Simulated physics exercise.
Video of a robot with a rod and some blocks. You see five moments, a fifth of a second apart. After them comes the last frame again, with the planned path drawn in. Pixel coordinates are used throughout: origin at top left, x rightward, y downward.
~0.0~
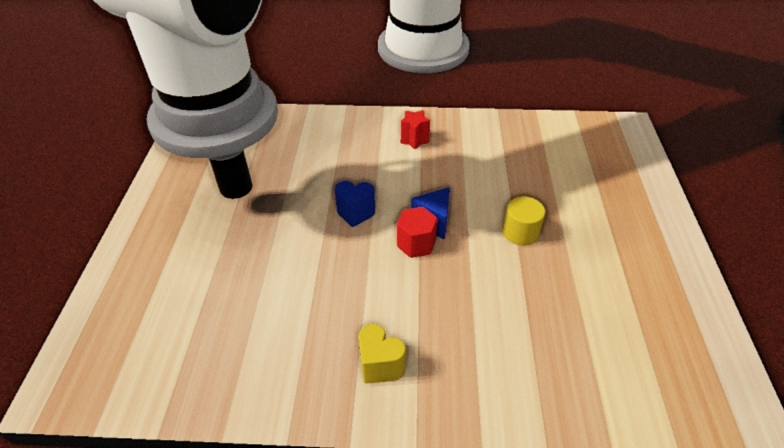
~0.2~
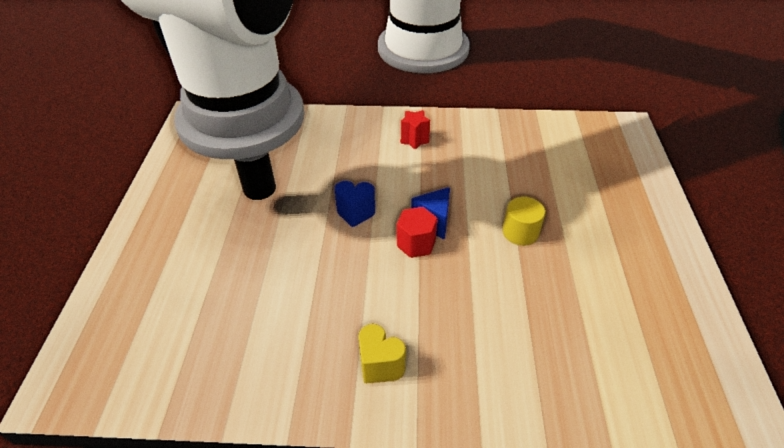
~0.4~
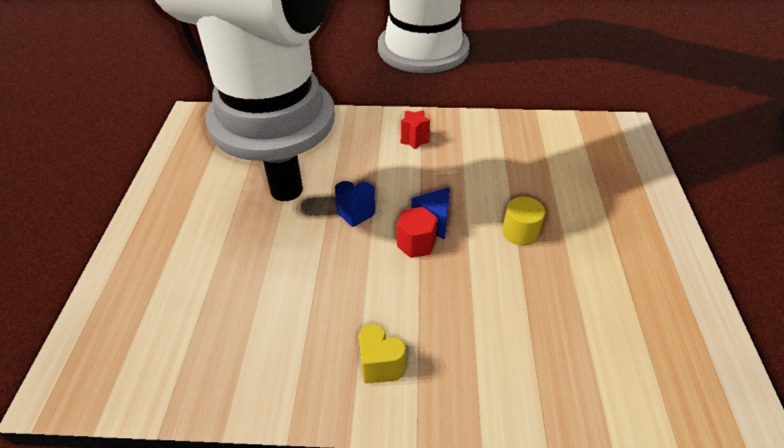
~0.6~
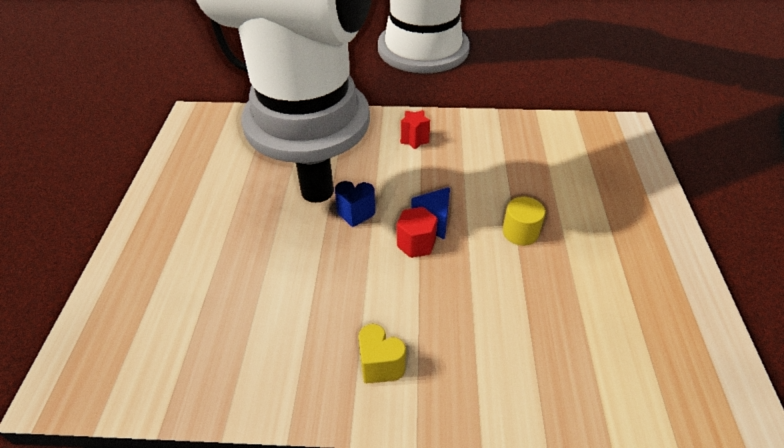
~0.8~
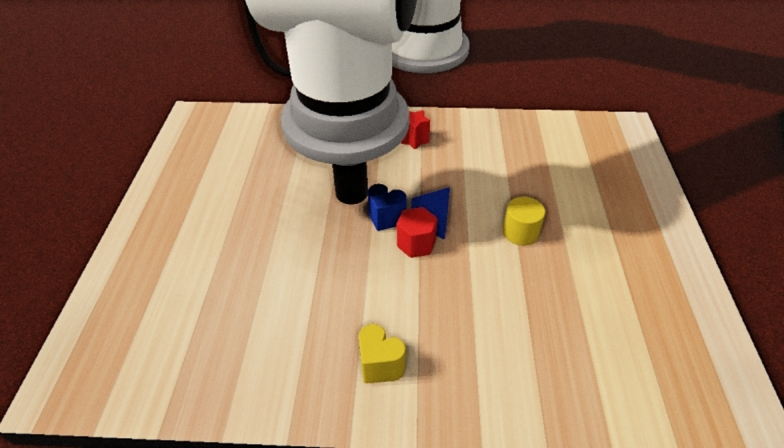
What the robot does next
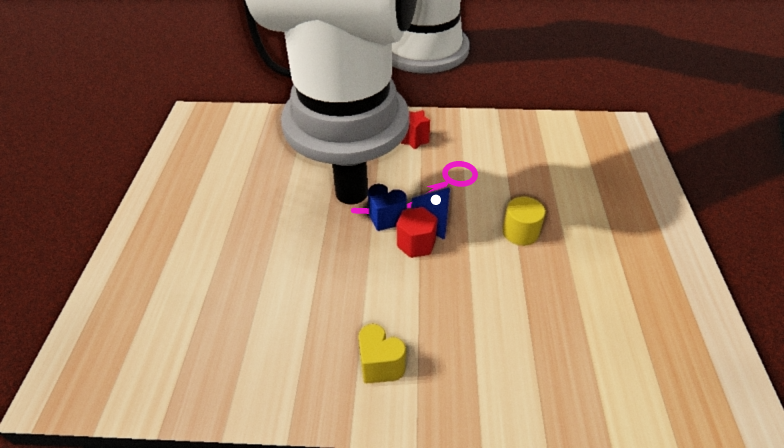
A robot arm with a black rod moves right across a wooden board and pushes the blue heart toward the blue triangular block and red hexagon, while the yellow heart, yellow cylinder and other blocks stay still.
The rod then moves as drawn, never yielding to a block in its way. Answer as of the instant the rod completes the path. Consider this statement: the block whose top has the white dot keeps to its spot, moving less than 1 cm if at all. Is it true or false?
False
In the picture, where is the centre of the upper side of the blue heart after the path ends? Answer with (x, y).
Most likely (435, 198).
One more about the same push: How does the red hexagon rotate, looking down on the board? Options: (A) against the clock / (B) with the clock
Option B.
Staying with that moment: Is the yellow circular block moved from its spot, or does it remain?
By then it is still where it was.
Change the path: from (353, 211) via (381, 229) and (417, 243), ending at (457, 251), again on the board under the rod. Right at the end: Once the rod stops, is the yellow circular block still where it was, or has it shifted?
Not moved.
The drawn path runs from (353, 211) by way of (397, 210) and (431, 193) to (460, 174); the dot is on the blue triangular block.
On the path given first. One third of the way, rod at (397, 193); blue heart at (426, 197), turned 60° clockwise; red hexagon at (421, 225), turned 15° clockwise; blue triangular block at (456, 206), turned 45° anticlockwise.
Two thirds of the way, rod at (433, 176); blue heart at (435, 198), turned 80° clockwise; red hexagon at (421, 225), turned 20° clockwise; blue triangular block at (461, 208), turned 55° anticlockwise.
At the end, rod at (462, 157); blue heart at (435, 198), turned 80° clockwise; red star-shaped block not moved; red hexagon at (421, 225), turned 20° clockwise; blue triangular block at (461, 208), turned 55° anticlockwise; yellow circular block not moved.
